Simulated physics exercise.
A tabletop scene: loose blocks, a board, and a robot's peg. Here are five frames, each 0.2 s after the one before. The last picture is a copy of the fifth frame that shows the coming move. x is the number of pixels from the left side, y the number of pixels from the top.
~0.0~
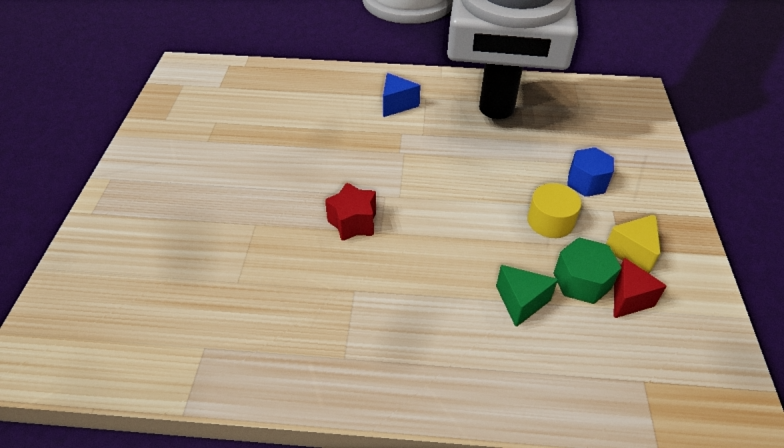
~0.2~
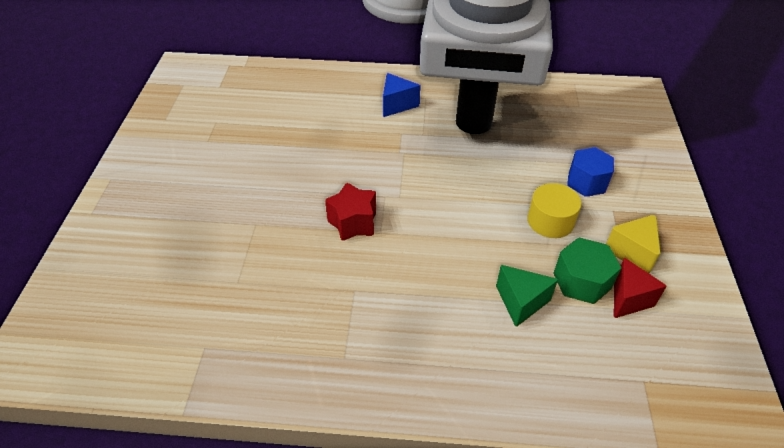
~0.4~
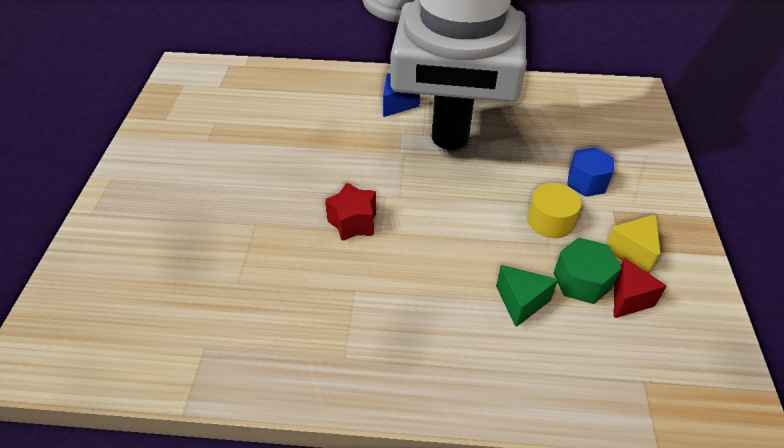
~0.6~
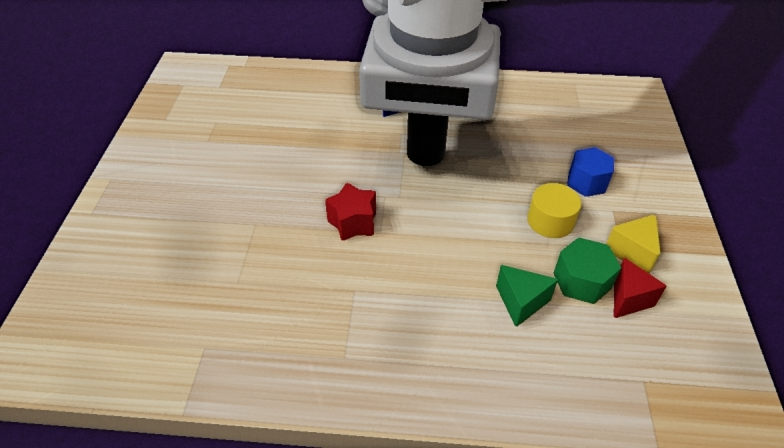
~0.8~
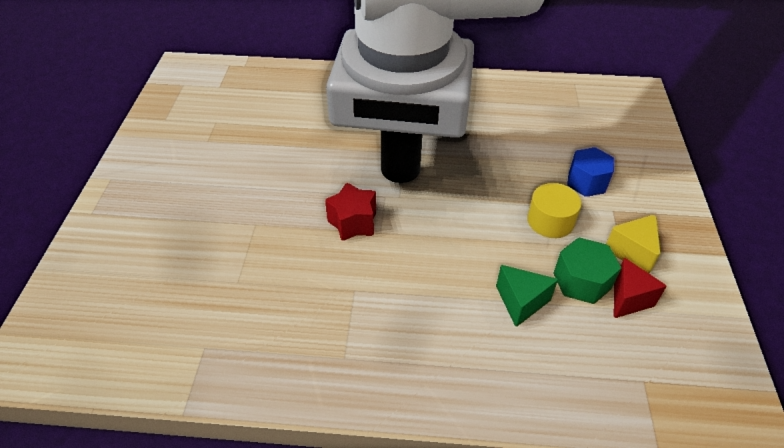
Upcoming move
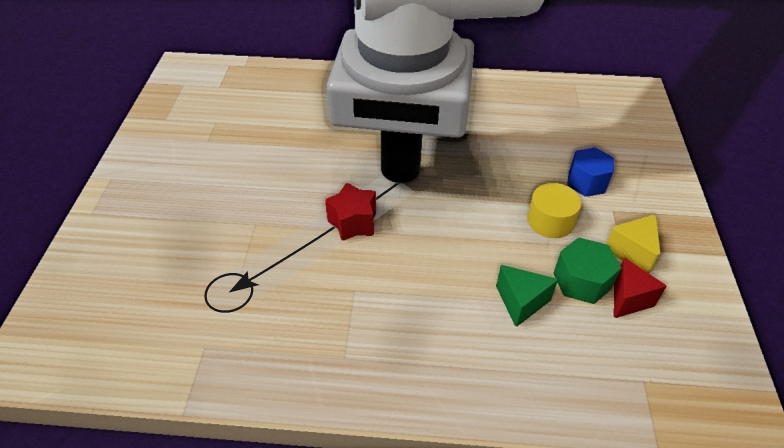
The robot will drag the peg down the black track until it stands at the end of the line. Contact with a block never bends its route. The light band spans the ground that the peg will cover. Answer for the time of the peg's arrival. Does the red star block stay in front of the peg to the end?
In short: No.
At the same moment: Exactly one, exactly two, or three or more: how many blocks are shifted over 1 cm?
Blocks moved: One.
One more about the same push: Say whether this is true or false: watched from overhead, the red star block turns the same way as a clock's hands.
Answer: False.
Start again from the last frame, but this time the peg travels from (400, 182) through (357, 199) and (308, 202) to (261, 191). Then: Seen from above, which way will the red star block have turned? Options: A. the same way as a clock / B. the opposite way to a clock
(B)
The line goes from (400, 182) via (351, 216) and (294, 253), ending at (229, 292).
What follows on the original path. One third of the way, peg at (350, 204); red star block at (328, 221).
Two thirds of the way, peg at (292, 242); red star block at (276, 265).
At the end, peg at (225, 281); red star block at (253, 297), turned 65° anticlockwise.
